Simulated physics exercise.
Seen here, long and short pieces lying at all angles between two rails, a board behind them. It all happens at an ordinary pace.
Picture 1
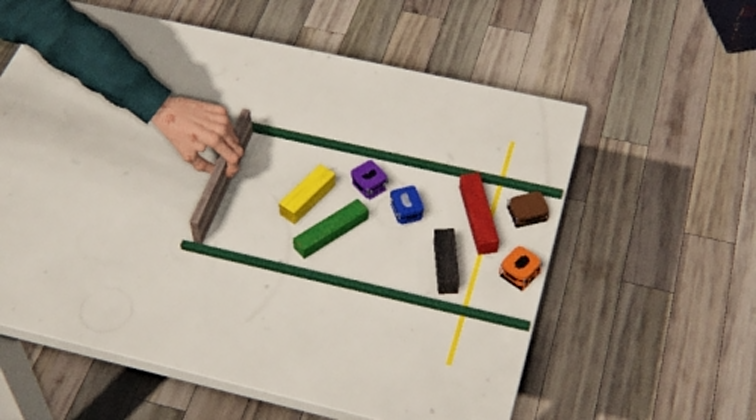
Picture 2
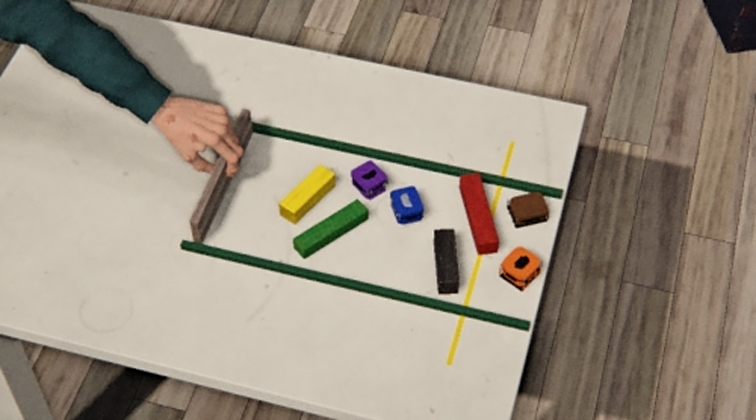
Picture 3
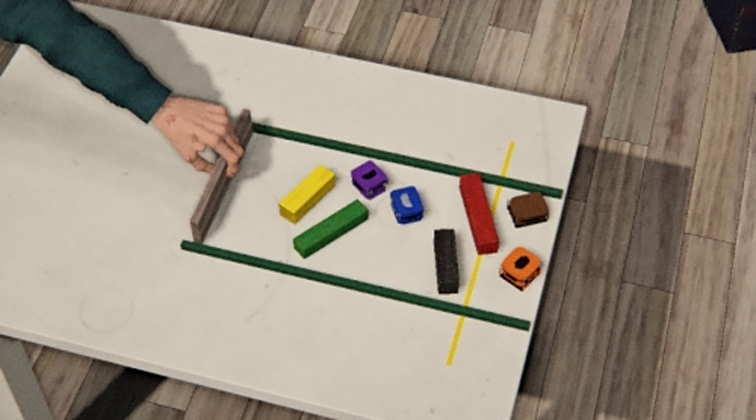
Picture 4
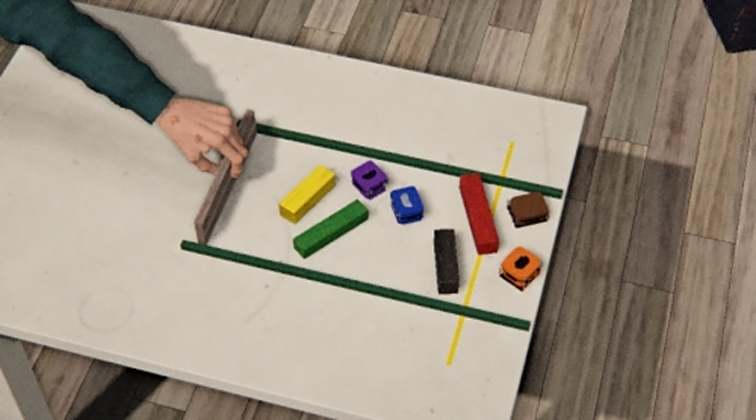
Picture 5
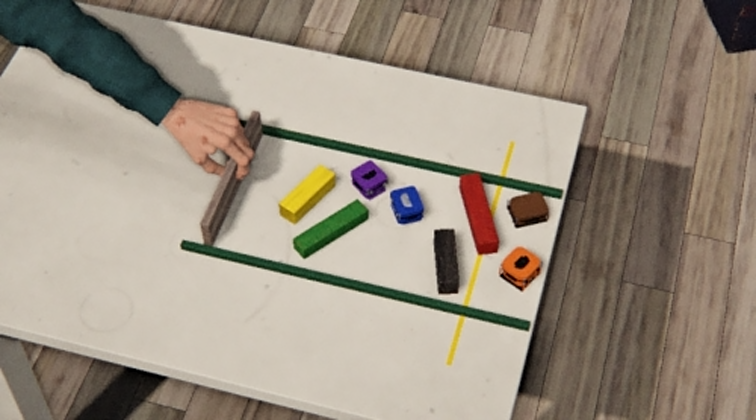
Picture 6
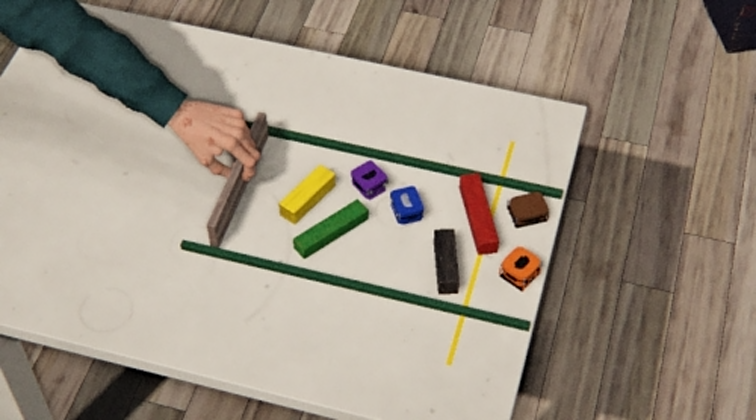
On a white table between two green rails, a hand held a brown board upright behind scattered colourful blocks, then slid it slightly to the right, while the blocks stayed where they were.
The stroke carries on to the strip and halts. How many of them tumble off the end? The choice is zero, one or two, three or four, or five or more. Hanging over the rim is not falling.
The number that fall off is one or two.
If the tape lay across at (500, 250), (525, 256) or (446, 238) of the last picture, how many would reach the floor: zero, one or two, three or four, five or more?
The falls would be either three or four; 5 or more; no fall at all.
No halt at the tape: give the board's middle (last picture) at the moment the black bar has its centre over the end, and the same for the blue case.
Its middle is around (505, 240) and around (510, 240).
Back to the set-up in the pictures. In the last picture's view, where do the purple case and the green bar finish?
The purple case stops around (511, 194); the green bar around (499, 277).
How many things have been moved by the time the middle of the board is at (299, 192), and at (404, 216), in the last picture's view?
1 and 5.
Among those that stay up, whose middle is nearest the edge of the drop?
It is the red bar.
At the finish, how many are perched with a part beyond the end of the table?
The number is 1.
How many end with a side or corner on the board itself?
3 of them.
A little later, none off yet; orange case at rest near (520, 269); brown case at rest near (528, 210); red bar at rest near (479, 214).
When it is over, the number that fall off is one or two; down, brown case and orange case.
